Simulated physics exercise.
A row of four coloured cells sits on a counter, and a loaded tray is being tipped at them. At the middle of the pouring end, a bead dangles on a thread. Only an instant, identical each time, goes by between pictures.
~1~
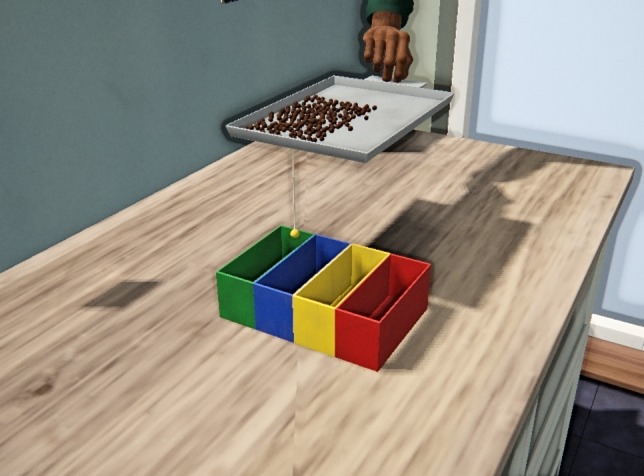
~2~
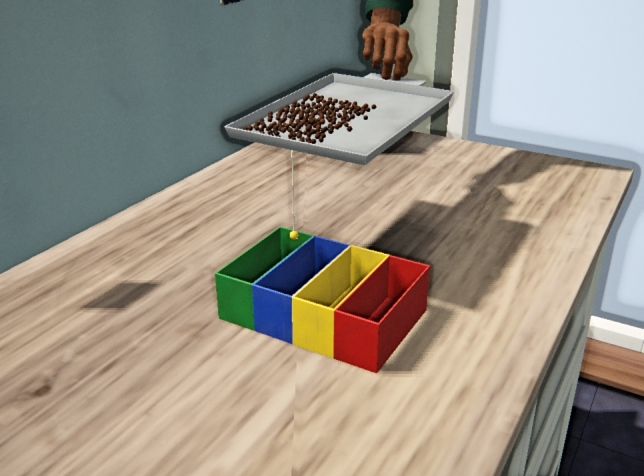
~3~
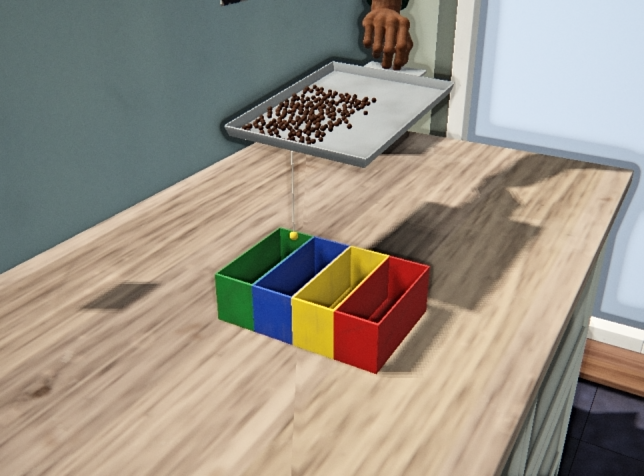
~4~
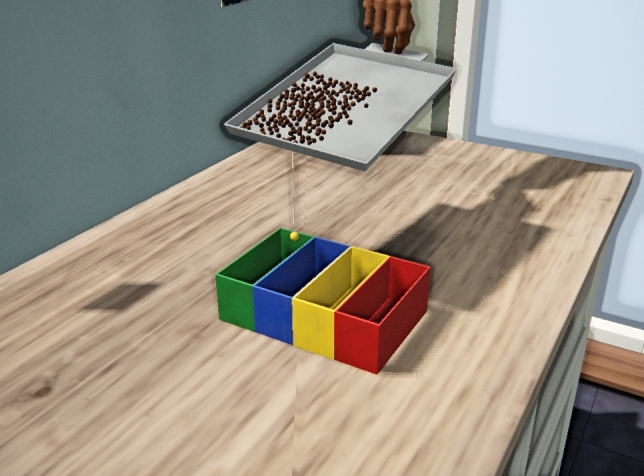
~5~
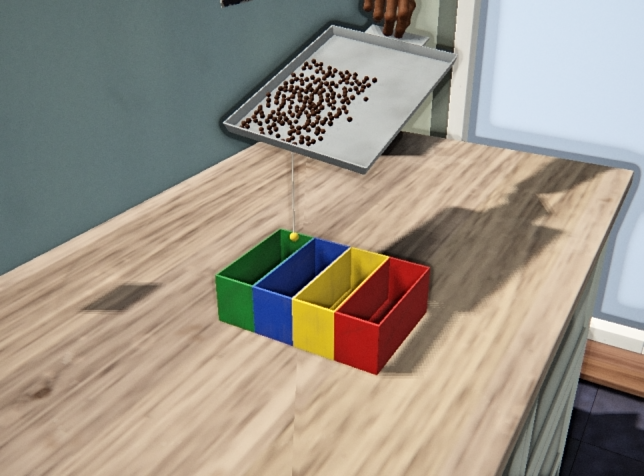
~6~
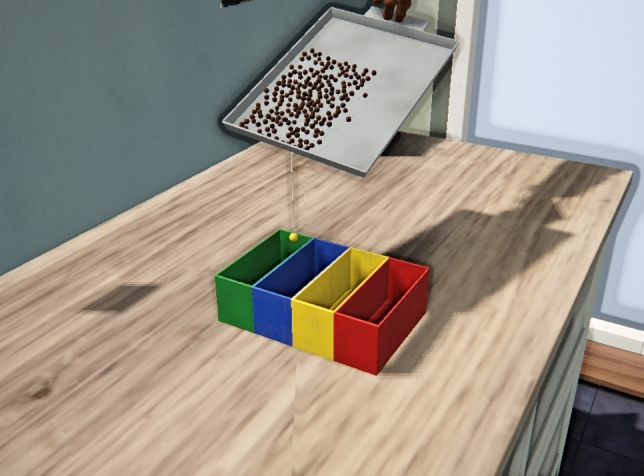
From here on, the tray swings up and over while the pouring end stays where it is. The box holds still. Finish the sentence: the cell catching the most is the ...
... Yellow cell.
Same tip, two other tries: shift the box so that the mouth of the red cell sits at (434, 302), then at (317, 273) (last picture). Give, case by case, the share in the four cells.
It comes to about 100 per cent the first time and about 50 per cent the second.
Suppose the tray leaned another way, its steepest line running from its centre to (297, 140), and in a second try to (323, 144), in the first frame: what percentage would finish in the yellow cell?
The first try gives close to 0 percent; the next gives 30 percent.
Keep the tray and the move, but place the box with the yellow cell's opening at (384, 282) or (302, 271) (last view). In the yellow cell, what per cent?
About 10 per cent, then about 30 per cent.
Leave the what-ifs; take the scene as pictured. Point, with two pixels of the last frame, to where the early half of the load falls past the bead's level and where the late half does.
Points: About (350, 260), then about (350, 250).
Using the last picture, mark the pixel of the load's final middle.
(338, 314).
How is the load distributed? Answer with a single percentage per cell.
Estimated shares - green cell close to 0, blue cell close to 20, yellow cell close to 70, red cell close to 10.
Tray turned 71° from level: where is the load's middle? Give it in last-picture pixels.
I'd put it at about (328, 169).
Soon, tray tipped steeply; about two thirds on the tray; a small part in the yellow cell; a small part in the red cell; a stray few in the blue cell; about a quarter falling or outside the box.
A while on, tray tipped past a quarter turn; about two thirds in the yellow cell; about a quarter in the blue cell; a small part in the red cell; a stray few in the green cell; a small part falling or outside the box.
Towards the end, tray tipped past a quarter turn; about two thirds in the yellow cell; about a quarter in the blue cell; a small part in the red cell; a stray few in the green cell.
Finally, tray tipped past a quarter turn; about two thirds in the yellow cell; about a quarter in the blue cell; a small part in the red cell; a stray few in the green cell.
